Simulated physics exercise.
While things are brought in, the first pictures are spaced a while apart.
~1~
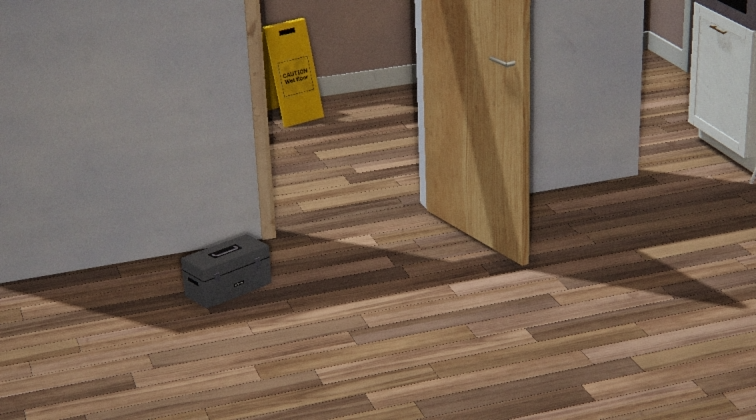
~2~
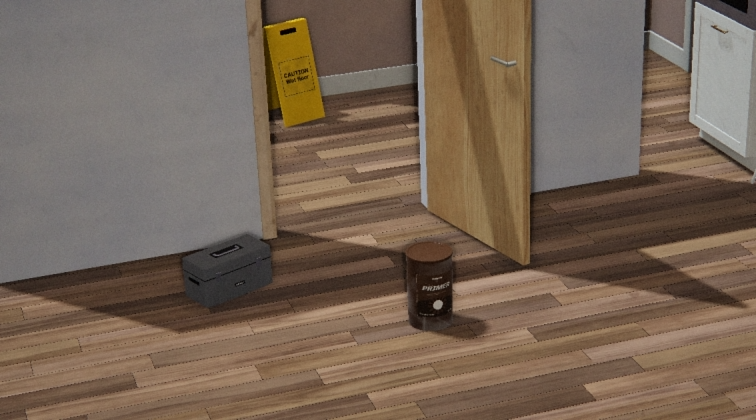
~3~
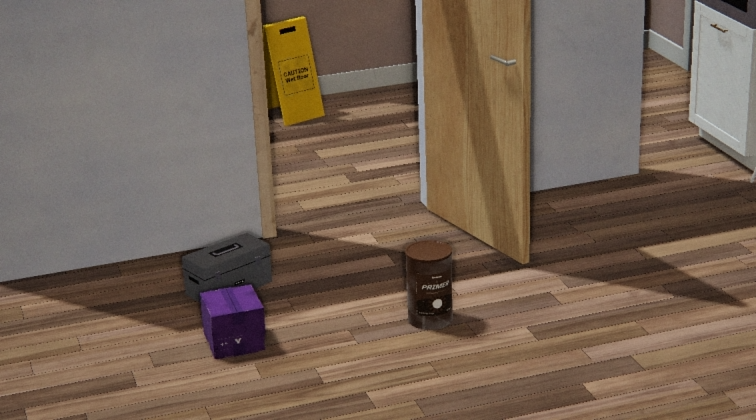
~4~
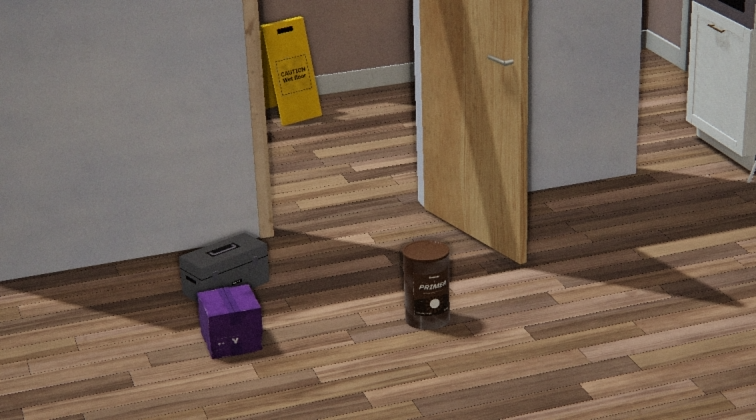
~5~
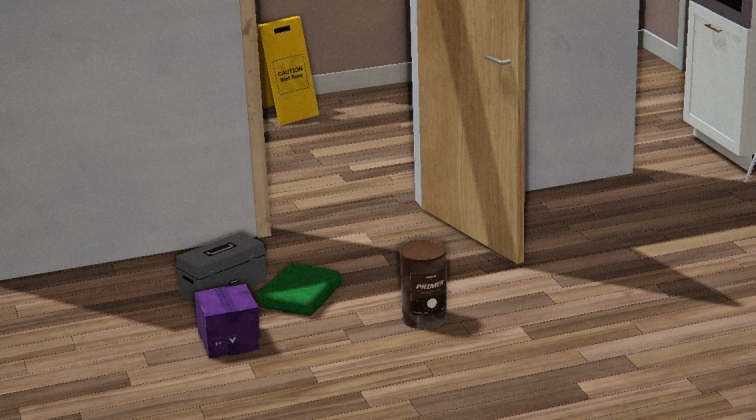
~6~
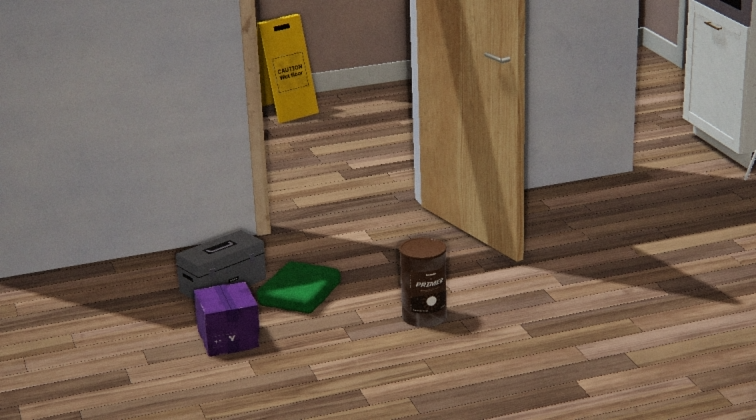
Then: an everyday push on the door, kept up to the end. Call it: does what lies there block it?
No.
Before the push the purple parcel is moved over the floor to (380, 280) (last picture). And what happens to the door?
Result: Door meets the jamb.
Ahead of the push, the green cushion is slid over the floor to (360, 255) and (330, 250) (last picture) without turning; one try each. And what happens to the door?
Try 1: Door stays partly open. Try 2: Door stays partly open.
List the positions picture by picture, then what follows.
In the first frame, door wide open and still.
In the second frame, door wide open and still; grey toolbox (228, 270); brown pail (430, 286).
In the third frame, door wide open and still; purple parcel (233, 321); grey toolbox (228, 269).
In the fourth frame, door wide open and still; brown pail (427, 285); purple parcel (230, 321).
In the fifth frame, door wide open and still; grey toolbox (222, 269); brown pail (424, 285).
In the sixth frame, door wide open and still; green cushion (299, 287); purple parcel (227, 319).
Then, 0.50 s after the last picture, door at 86°.
Then, 0.80 s after the last picture, door at 61°.
Then, 1.10 s after the last picture, door at 31°.
Then, 1.30 s after the last picture, door at 10°.
At rest, door at 0°; all 4 in place. Seen from the same camera at the end, green cushion near (299, 287).
